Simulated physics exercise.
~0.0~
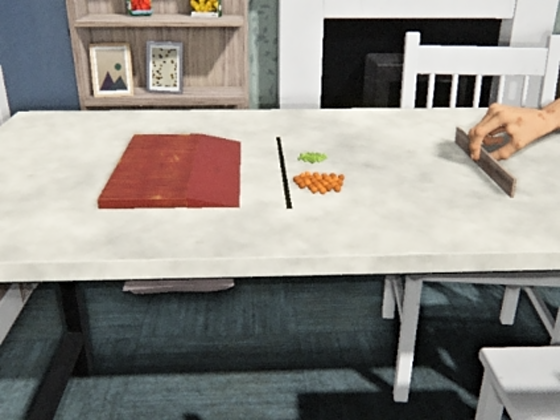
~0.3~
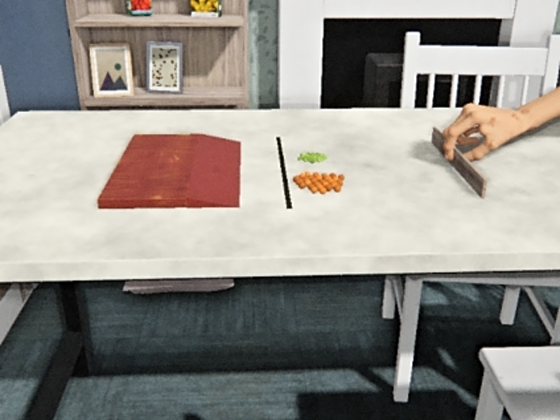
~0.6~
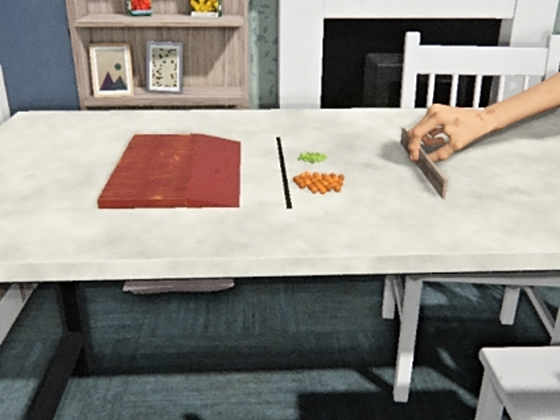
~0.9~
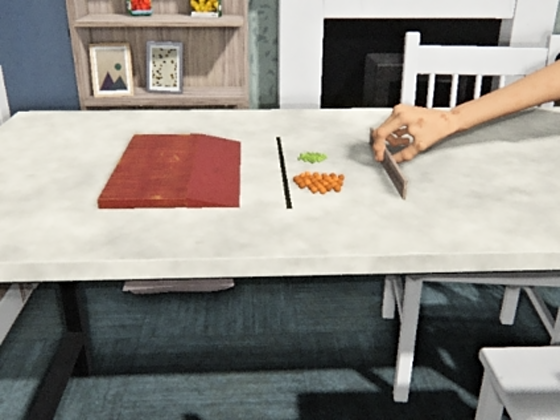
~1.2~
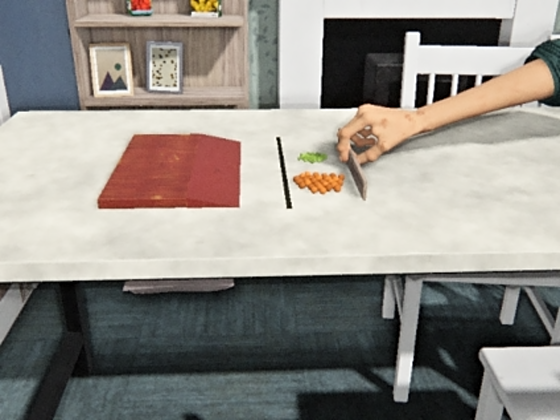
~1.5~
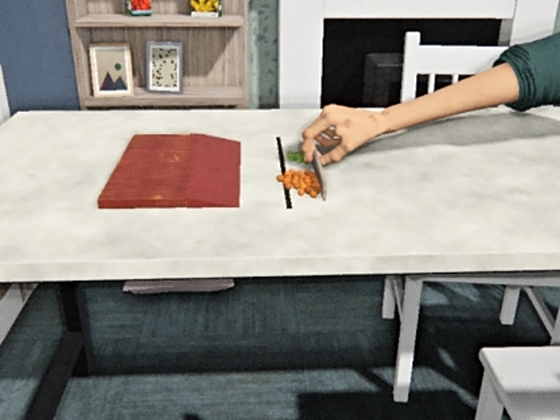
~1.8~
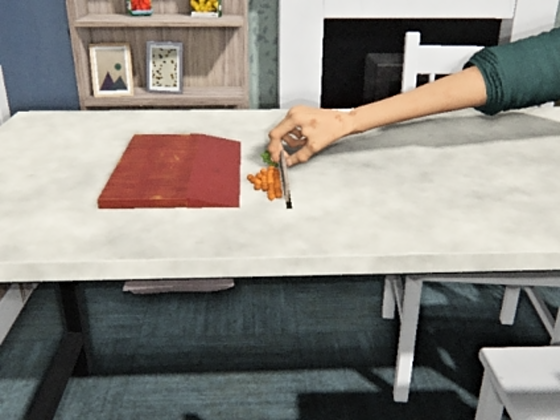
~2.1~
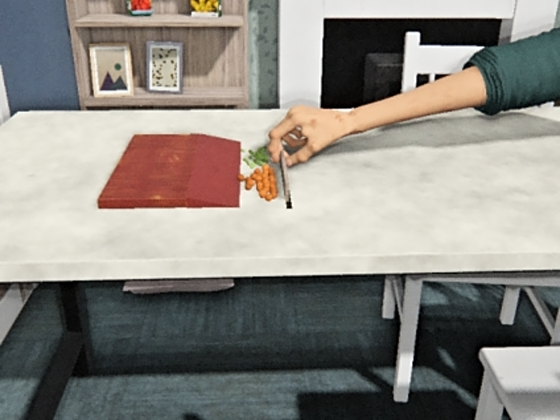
On a pale marble table, a hand slid an upright strip of wood left, pushing small green and orange bits toward a red sloping slab, then stopped at the black tape, and the bits slid a little farther without climbing over the slab.
